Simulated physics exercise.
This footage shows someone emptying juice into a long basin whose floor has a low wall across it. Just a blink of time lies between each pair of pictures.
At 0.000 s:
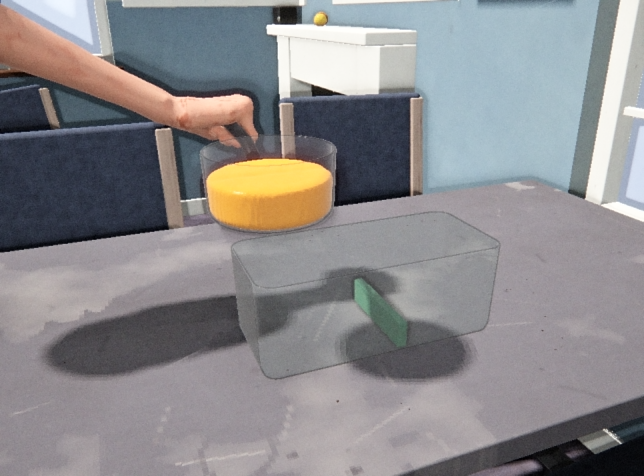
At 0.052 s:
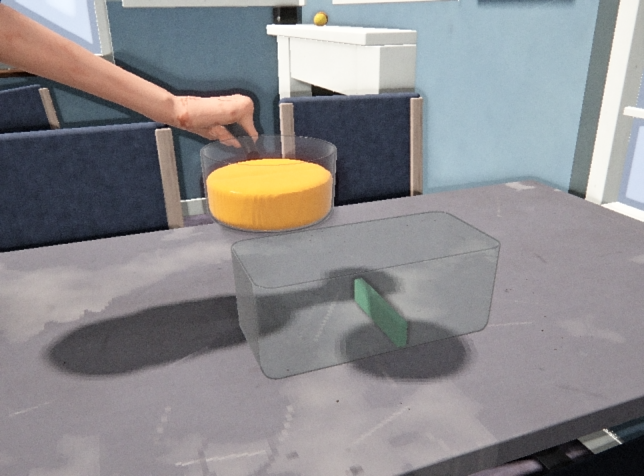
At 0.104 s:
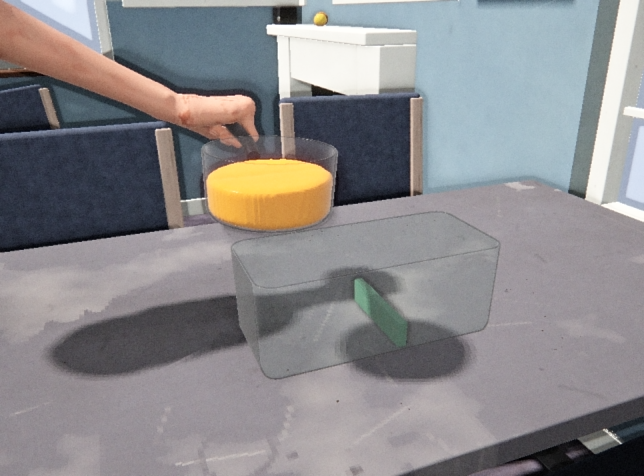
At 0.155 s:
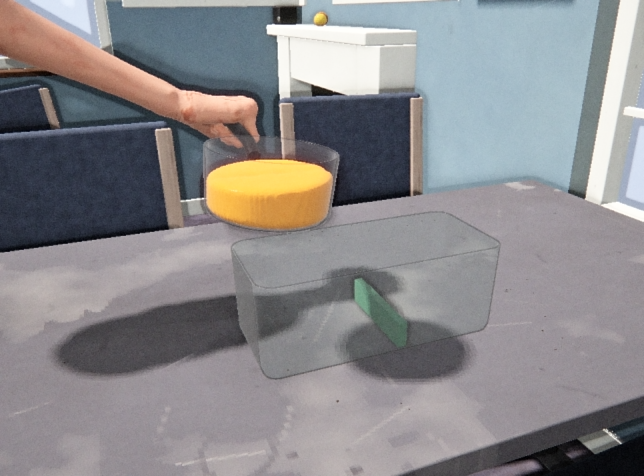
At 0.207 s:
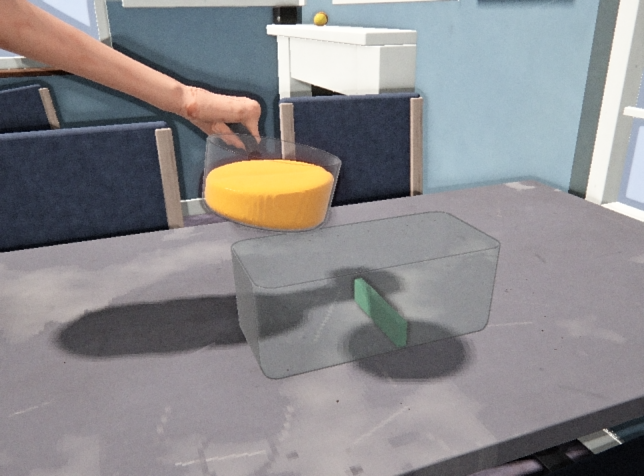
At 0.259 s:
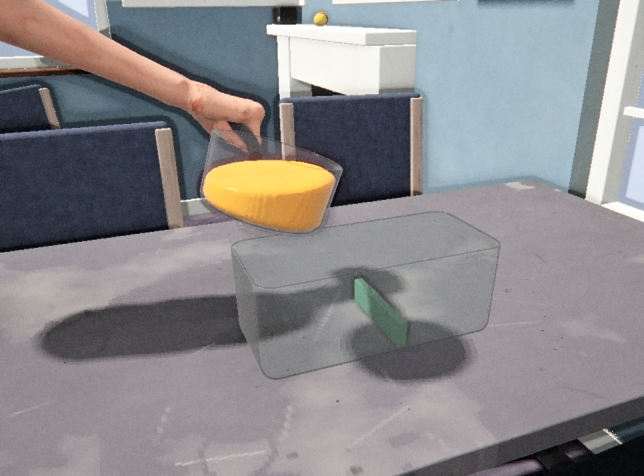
A hand gradually tilting a clear round container of orange-yellow juice rightward above a long transparent basin with a low green wall.
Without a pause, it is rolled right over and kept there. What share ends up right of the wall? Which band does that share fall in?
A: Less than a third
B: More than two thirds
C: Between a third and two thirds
A.
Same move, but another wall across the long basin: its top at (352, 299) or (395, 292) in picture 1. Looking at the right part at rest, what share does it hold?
Roughly 65 per cent, and 5 per cent.
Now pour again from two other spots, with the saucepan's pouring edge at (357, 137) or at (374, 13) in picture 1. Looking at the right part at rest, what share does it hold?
60 and 85 per cent.
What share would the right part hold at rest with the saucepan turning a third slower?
Around 30 percent ends up there.
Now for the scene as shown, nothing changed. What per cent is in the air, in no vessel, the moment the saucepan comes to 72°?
I'd put it near 30 per cent.
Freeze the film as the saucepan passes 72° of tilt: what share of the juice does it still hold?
60 per cent or so.
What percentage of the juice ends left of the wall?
I'd put it near 80 per cent.
A moment on, the saucepan is tipped part way and 58 per cent is still to pour, 14 is left of the wall and 0 right of it.
Next, the saucepan is tipped on its side and 17 per cent is still to pour, 59 is left of the wall and 18 right of it.
Then the saucepan is tipped on its side and 4 per cent is still to pour, 75 is left of the wall and 19 right of it.
Later the saucepan is tipped on its side and 1 per cent is still to pour, 79 is left of the wall and 19 right of it.
In the end 80 per cent lies left of the wall, 19 right of it and 1 outside.
